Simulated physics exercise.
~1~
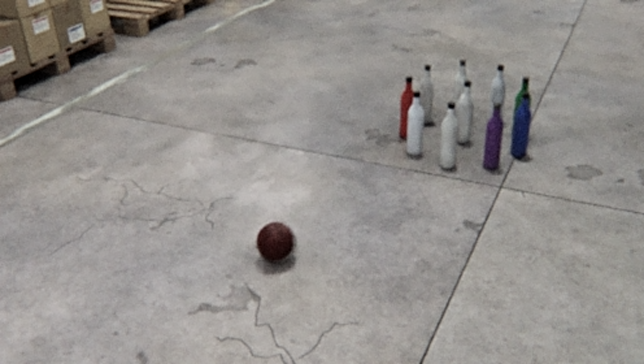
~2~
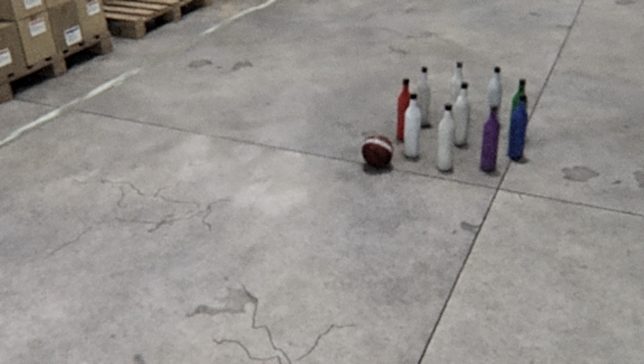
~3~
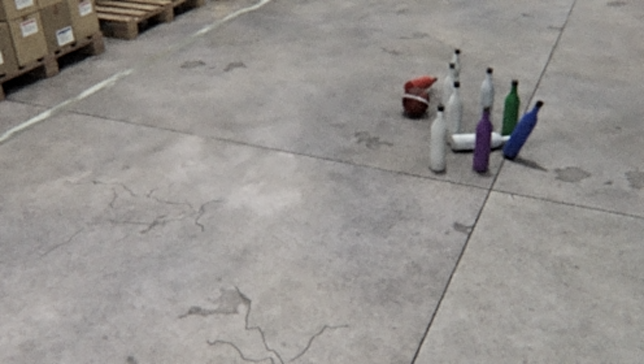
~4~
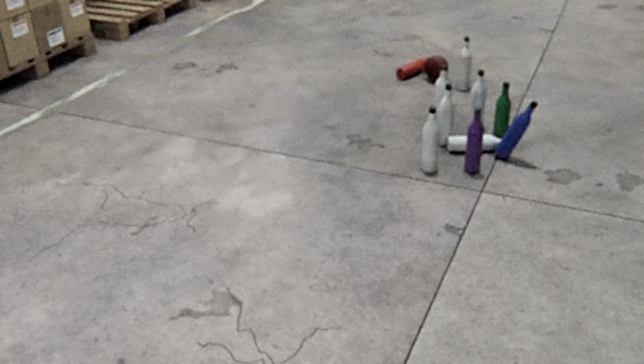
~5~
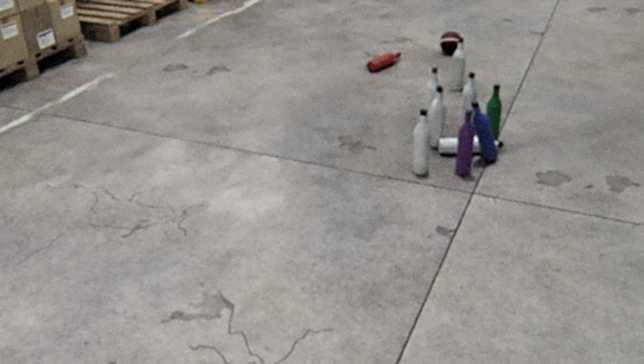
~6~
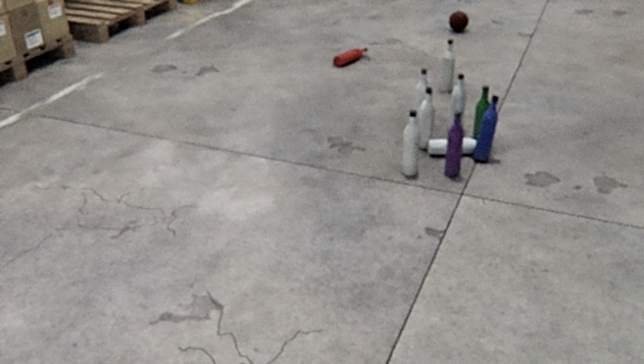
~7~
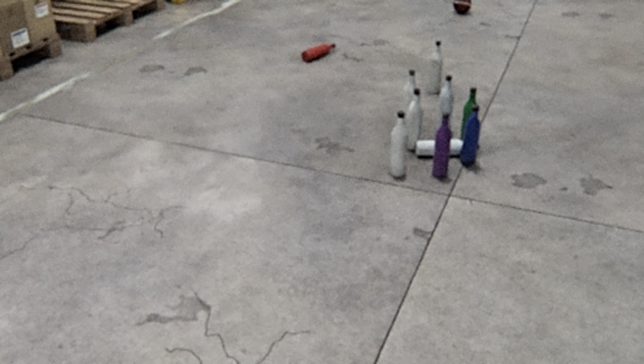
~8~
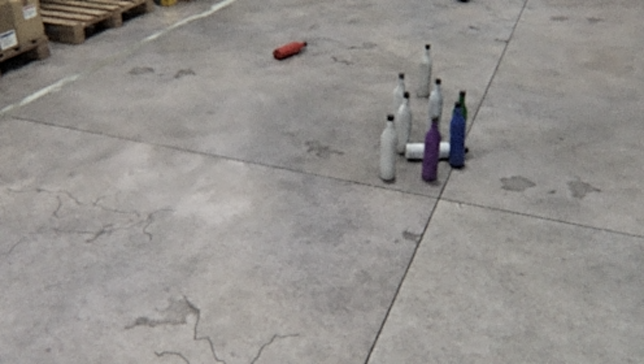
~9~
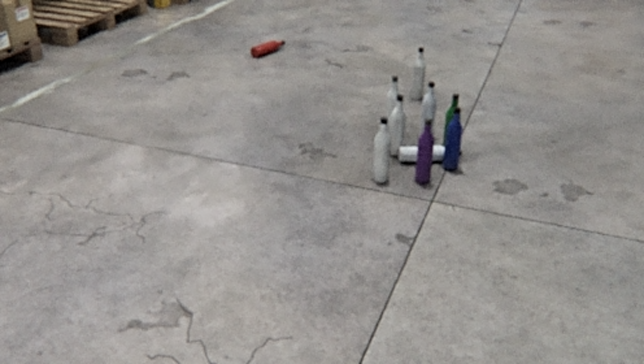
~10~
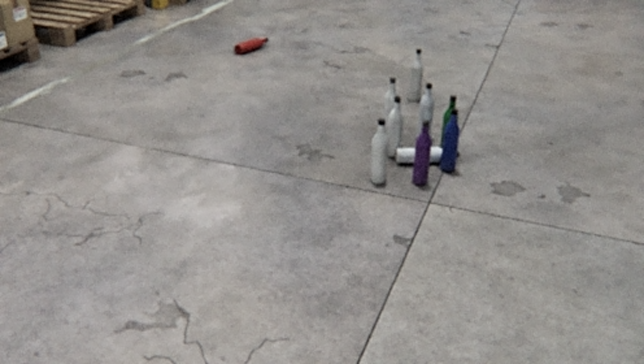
Ball rolling across a concrete floor into a cluster of bottles, toppling a red and a white one, then rolling out of view.
